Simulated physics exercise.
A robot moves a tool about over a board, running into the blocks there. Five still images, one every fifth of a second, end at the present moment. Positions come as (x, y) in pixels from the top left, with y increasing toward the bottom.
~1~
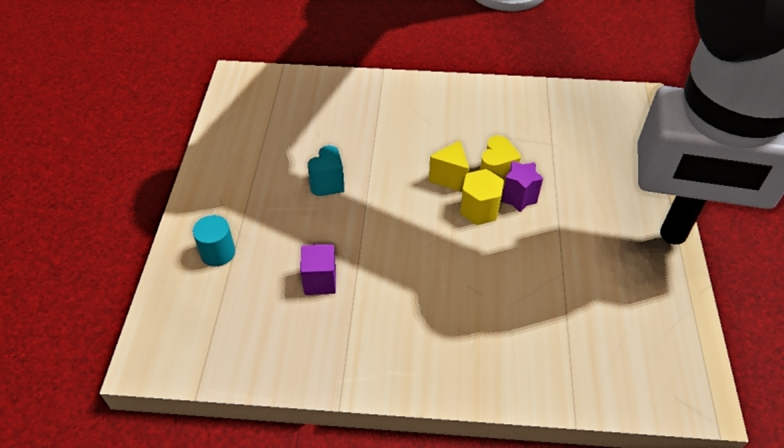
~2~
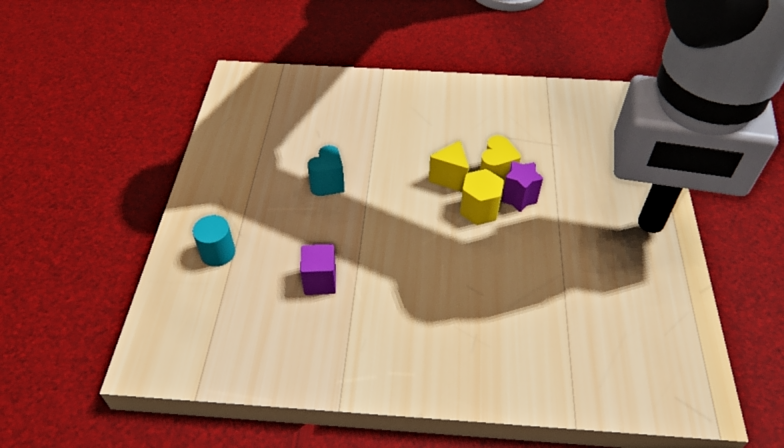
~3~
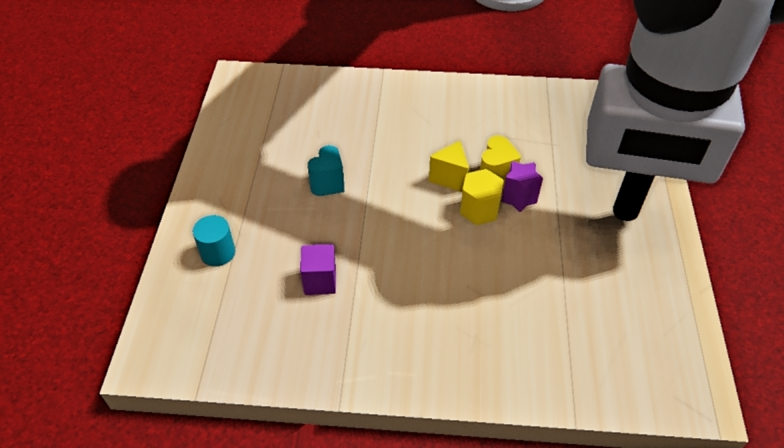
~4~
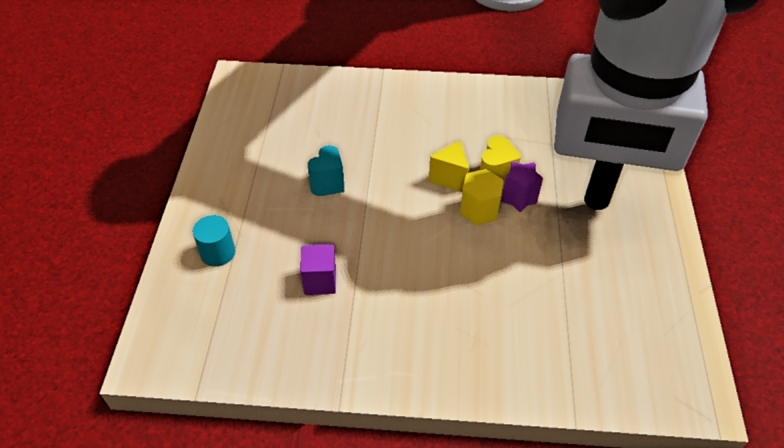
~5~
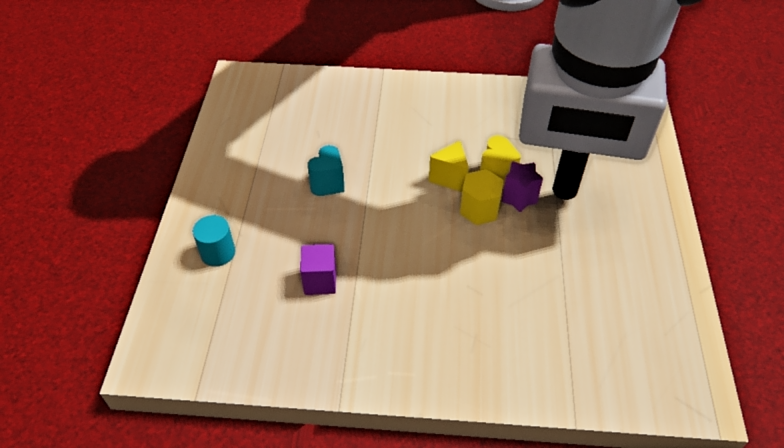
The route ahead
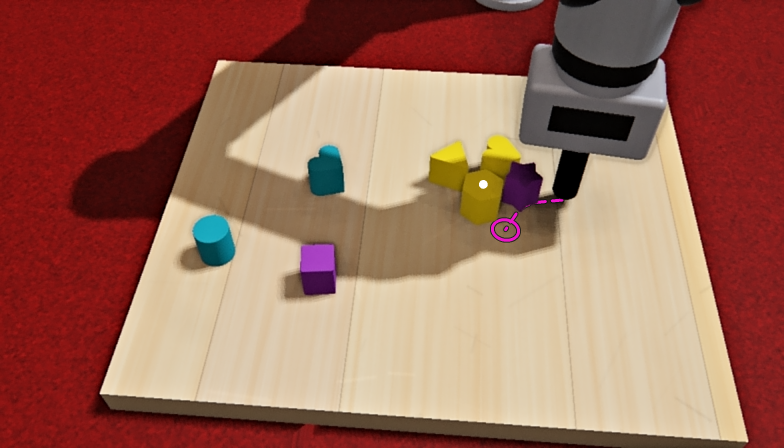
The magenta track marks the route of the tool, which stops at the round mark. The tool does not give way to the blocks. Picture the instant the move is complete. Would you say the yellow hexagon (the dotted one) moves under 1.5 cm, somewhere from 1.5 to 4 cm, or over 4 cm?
Between 1.5 and 4 cm.
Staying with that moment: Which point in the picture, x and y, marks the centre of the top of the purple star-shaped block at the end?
At the end it should sit near (497, 180).
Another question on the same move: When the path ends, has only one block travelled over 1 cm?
The answer is no.
Drawn move, from (562, 200) via (537, 202) and (517, 213), ending at (505, 230); the dot is on the yellow hexagon.
Halfway along, tool (527, 197); yellow hexagon (473, 186); purple star-shaped block (504, 176), turned 30° clockwise.
At the end, tool (507, 221); yellow hexagon (460, 185), turned 10° anticlockwise; yellow heart still; purple star-shaped block (497, 180), turned 65° clockwise.
